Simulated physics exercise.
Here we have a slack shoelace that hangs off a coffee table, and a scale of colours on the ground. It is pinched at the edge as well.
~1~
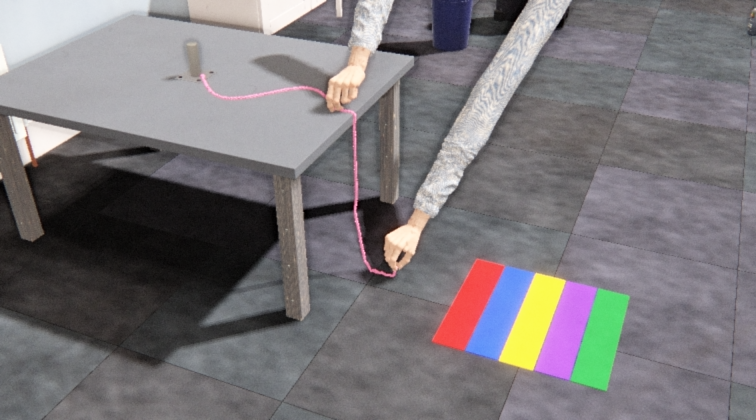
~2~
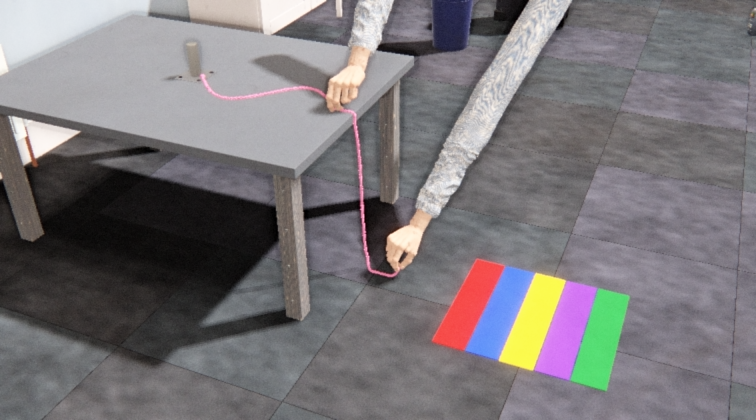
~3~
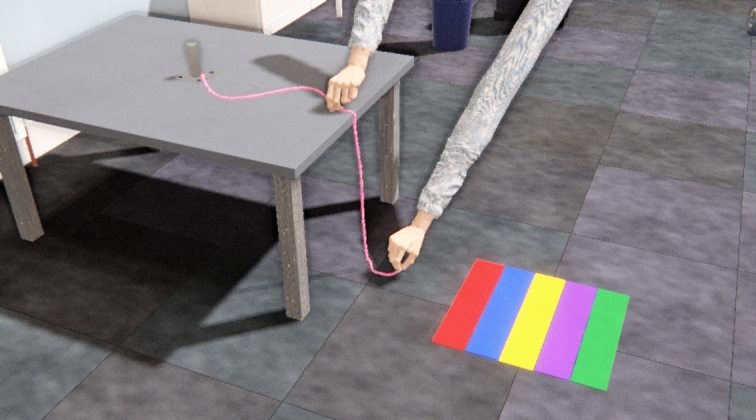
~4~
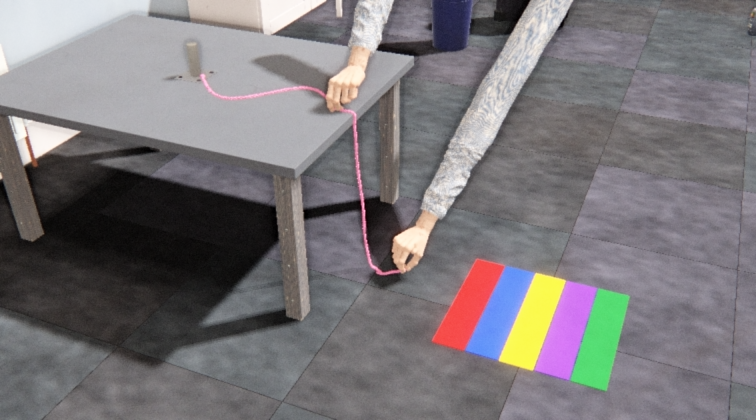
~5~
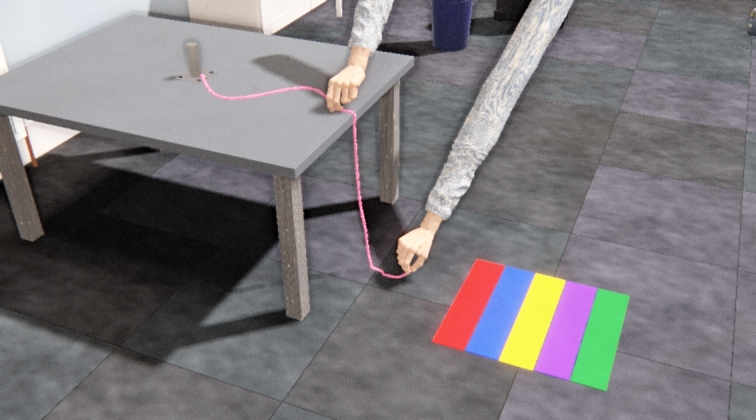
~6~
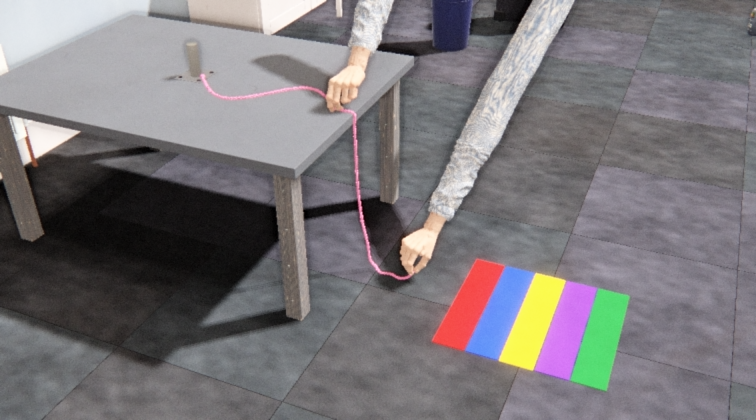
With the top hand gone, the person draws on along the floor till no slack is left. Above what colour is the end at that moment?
The end stops over the purple strip.
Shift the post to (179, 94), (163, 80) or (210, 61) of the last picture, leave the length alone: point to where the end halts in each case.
About (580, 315), (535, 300) and (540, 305).
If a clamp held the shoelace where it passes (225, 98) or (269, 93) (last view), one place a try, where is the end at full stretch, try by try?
The places are (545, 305) and (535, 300).
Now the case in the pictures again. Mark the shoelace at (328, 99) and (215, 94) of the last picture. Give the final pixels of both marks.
Near (359, 116) and (242, 85).
Soon after, end near (514, 297); over blue.
Then, end near (547, 306); over yellow.
At full stretch, end near (567, 311); over purple. It gets as far as the purple strip.
